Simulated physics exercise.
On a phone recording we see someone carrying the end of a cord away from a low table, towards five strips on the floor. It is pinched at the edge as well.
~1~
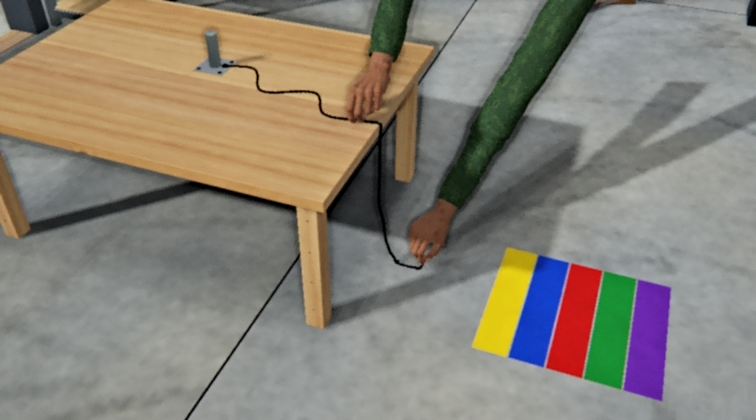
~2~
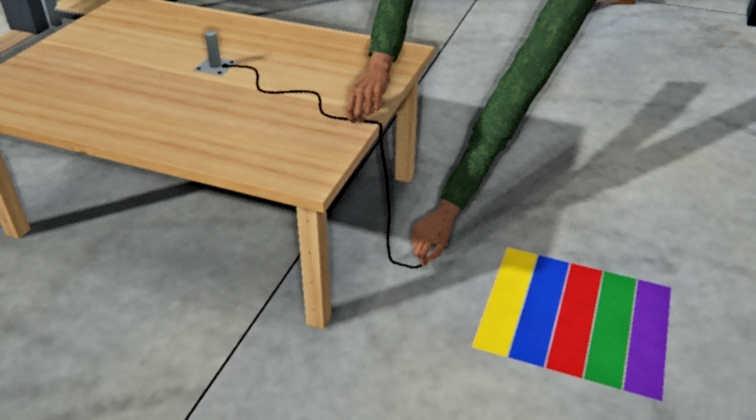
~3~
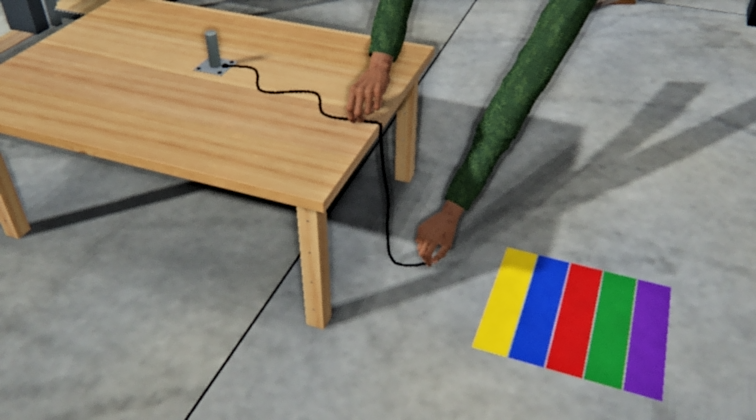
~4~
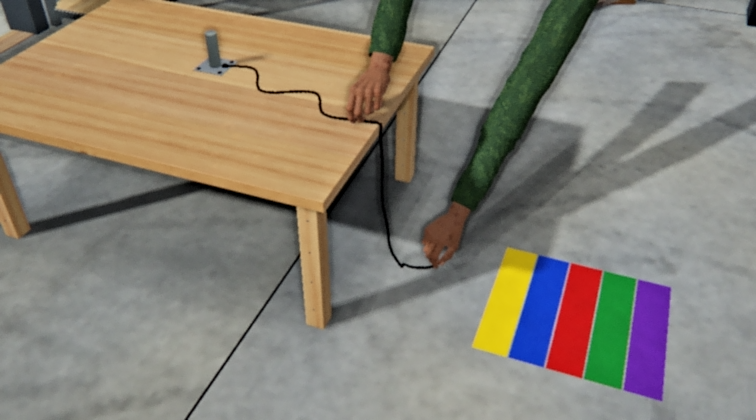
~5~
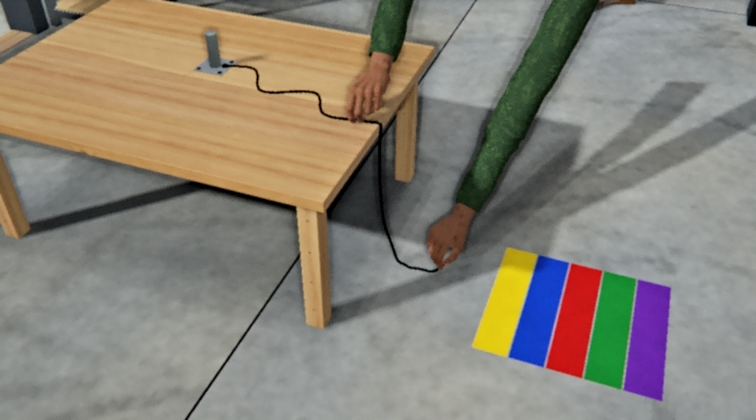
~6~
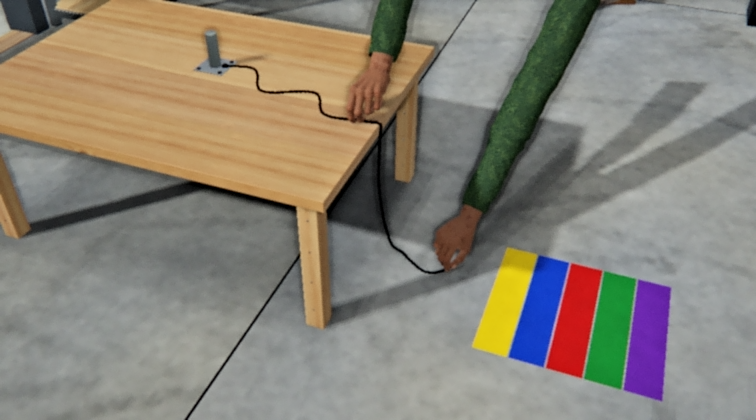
A hand in a green sleeve slowly drawing a black cord's end rightward near the floor while another pinches it at the table edge.
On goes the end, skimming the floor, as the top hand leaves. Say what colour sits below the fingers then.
It is red.
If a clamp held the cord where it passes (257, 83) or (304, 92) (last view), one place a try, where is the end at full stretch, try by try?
Roughly (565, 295), then roughly (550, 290).
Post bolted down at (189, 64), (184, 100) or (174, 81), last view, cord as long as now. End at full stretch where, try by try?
First (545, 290), then (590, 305), and last (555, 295).
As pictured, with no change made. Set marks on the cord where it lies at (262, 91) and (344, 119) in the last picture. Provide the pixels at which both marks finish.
I'd say about (287, 88) for one and about (387, 126) for the other.
Early on, end near (506, 282); over yellow.
Midway, end near (552, 293); over blue.
At the end of the slack, end near (581, 301); over red. Over red.
